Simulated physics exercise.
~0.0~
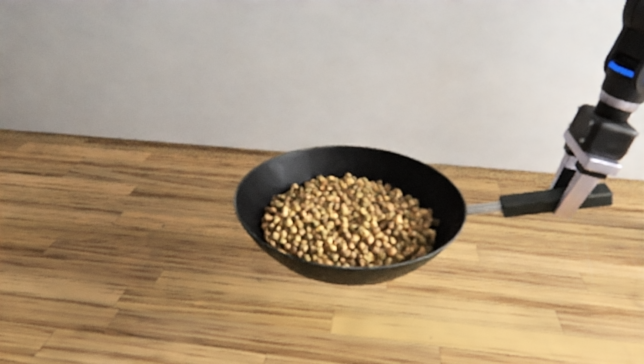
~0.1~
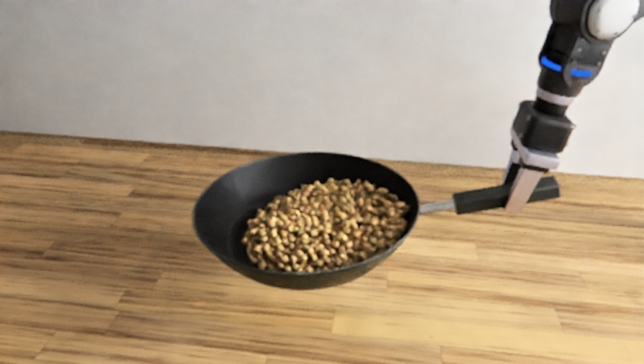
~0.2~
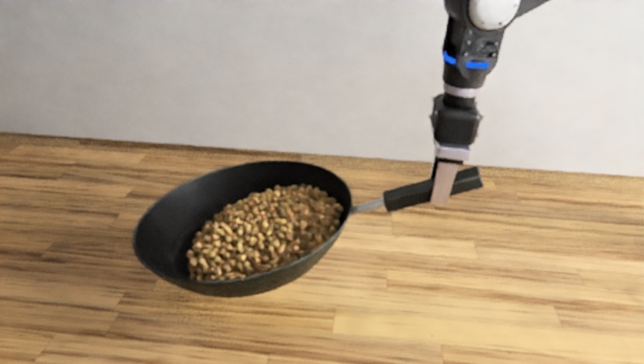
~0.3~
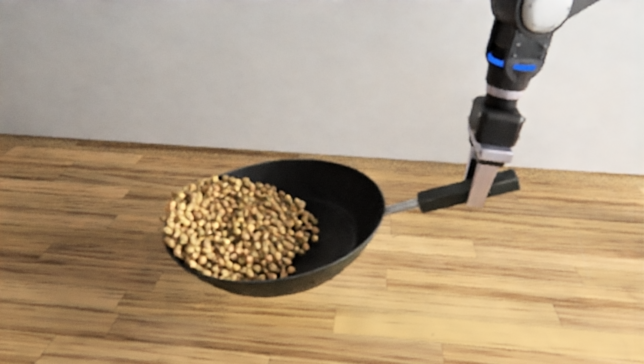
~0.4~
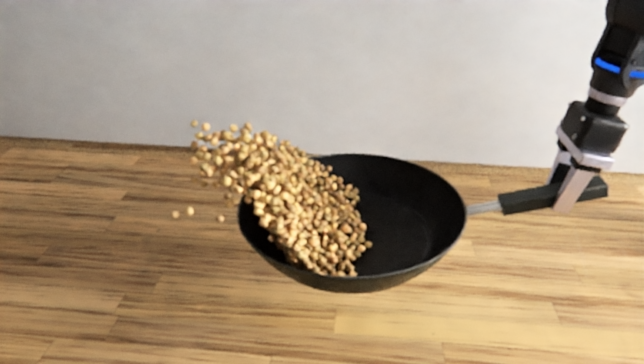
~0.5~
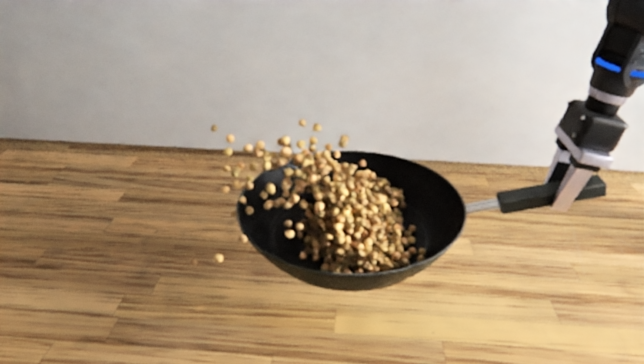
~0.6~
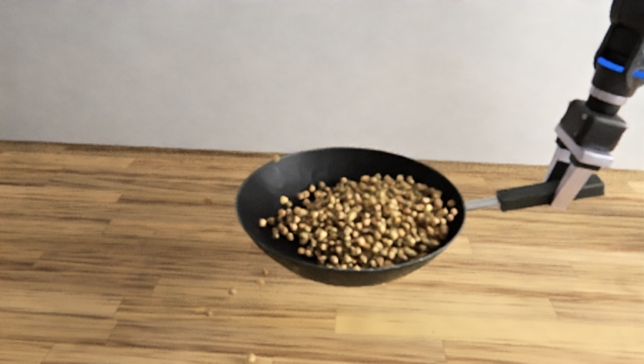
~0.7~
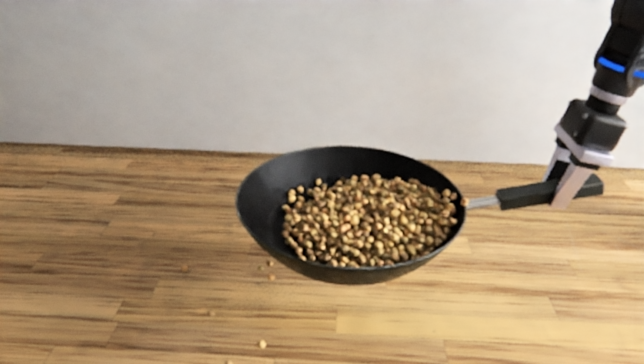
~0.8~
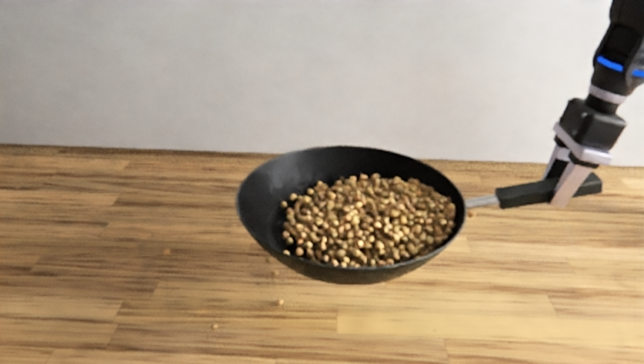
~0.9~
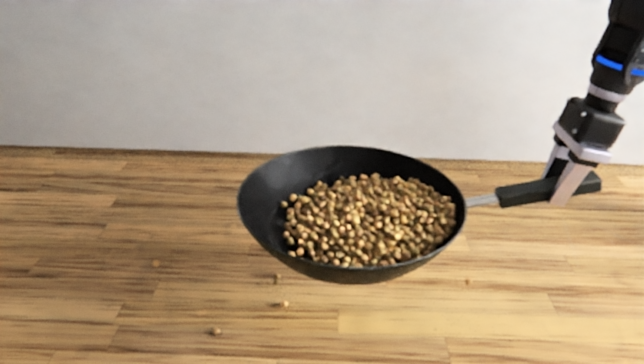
To begin with, a robot arm at the right holds a black frying pan full of dried chickpeas above a wooden surface. The arm moves the pan to the left, and the pan leans as the heap rides along inside it. Then the pan swings back to the right, and the chickpeas pile up against its left side and rise over the rim in a spray. They tumble back toward the middle as the pan stops. Nearly all of them settle in the level pan, while a few stray chickpeas end up scattered on the wood below.
